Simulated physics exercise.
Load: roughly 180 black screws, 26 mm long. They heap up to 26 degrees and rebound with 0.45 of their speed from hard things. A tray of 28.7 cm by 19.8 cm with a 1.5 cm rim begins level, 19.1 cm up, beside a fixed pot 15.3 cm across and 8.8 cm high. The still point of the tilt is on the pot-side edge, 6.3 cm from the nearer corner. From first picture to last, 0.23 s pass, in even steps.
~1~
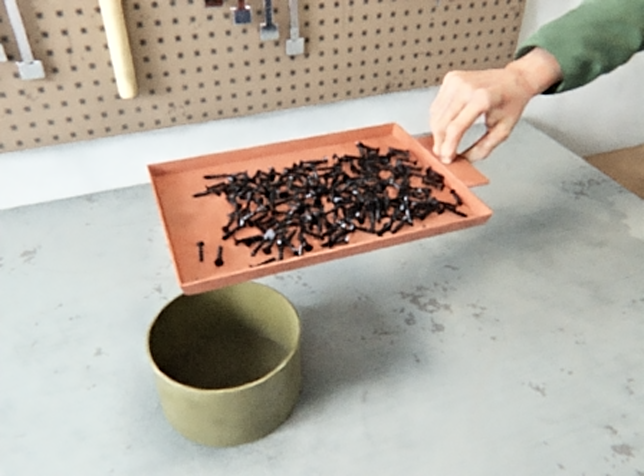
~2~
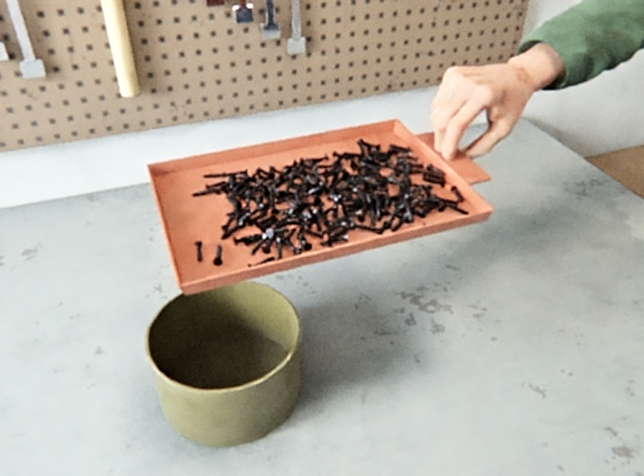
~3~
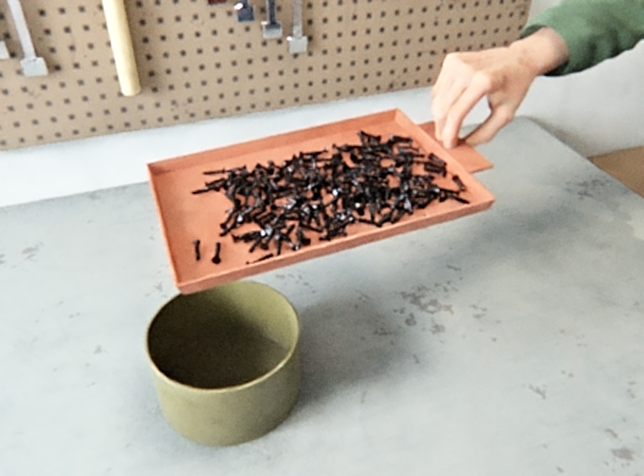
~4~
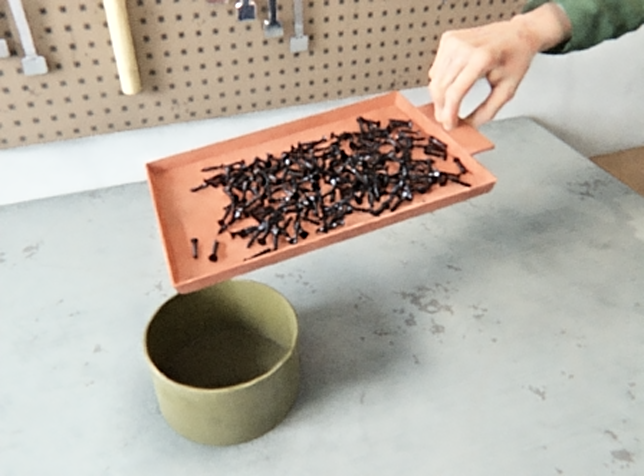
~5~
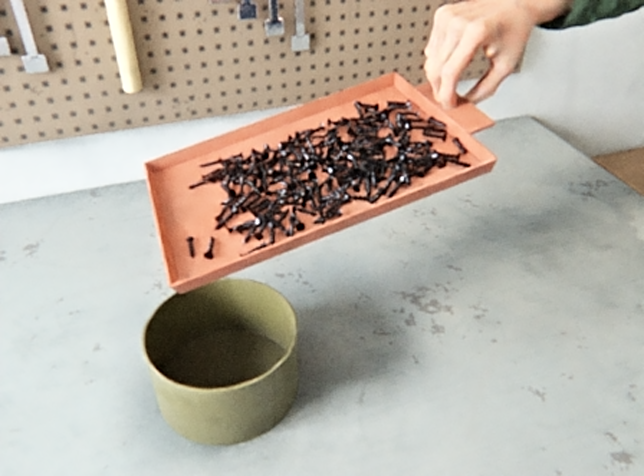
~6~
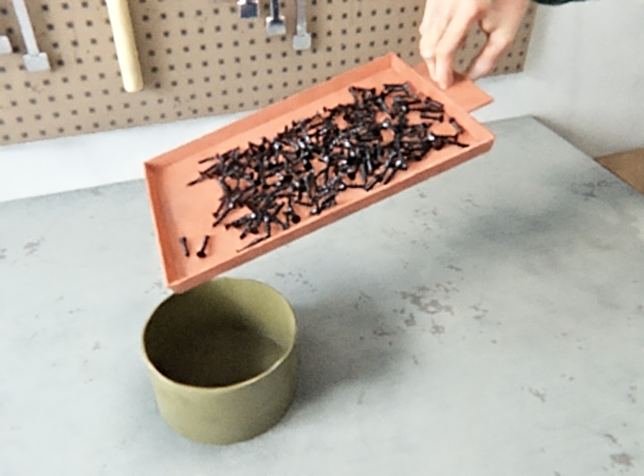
In the video, a hand holds an orange-red tray of small black screws above a green pot on a gray surface, then gradually raises the right end, tilting the tray down toward the left as the screws stay spread across it.
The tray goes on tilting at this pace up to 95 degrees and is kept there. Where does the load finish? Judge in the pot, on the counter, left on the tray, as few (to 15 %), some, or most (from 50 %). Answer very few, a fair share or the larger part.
Pot very few, counter the larger part, tray very few.
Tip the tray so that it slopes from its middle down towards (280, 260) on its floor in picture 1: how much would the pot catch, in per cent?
Some 40 per cent.
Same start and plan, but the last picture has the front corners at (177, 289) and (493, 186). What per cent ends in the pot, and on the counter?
Pot 40, counter 60.
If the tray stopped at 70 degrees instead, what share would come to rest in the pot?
It would be near 5 per cent.
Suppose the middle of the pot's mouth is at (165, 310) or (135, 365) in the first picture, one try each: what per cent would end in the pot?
About 50 and 50 per cent.
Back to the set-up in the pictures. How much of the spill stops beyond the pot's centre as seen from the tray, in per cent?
Some 100 per cent.
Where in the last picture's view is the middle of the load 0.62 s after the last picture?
Near (107, 317).
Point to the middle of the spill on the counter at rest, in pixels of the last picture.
At about (92, 370).
Then, 0.37 s after the last picture, tilt 55 degrees; the tray holds 100 %, the pot 0 %.
Then, 0.62 s after the last picture, tilt 80 degrees; the tray holds 15 %, the pot 0 %.
Then, 0.98 s after the last picture, tilt 95 degrees; the tray holds 0 %, the pot 5 %.
In the end, pot 5 %, counter 95 %, tray 0 %.
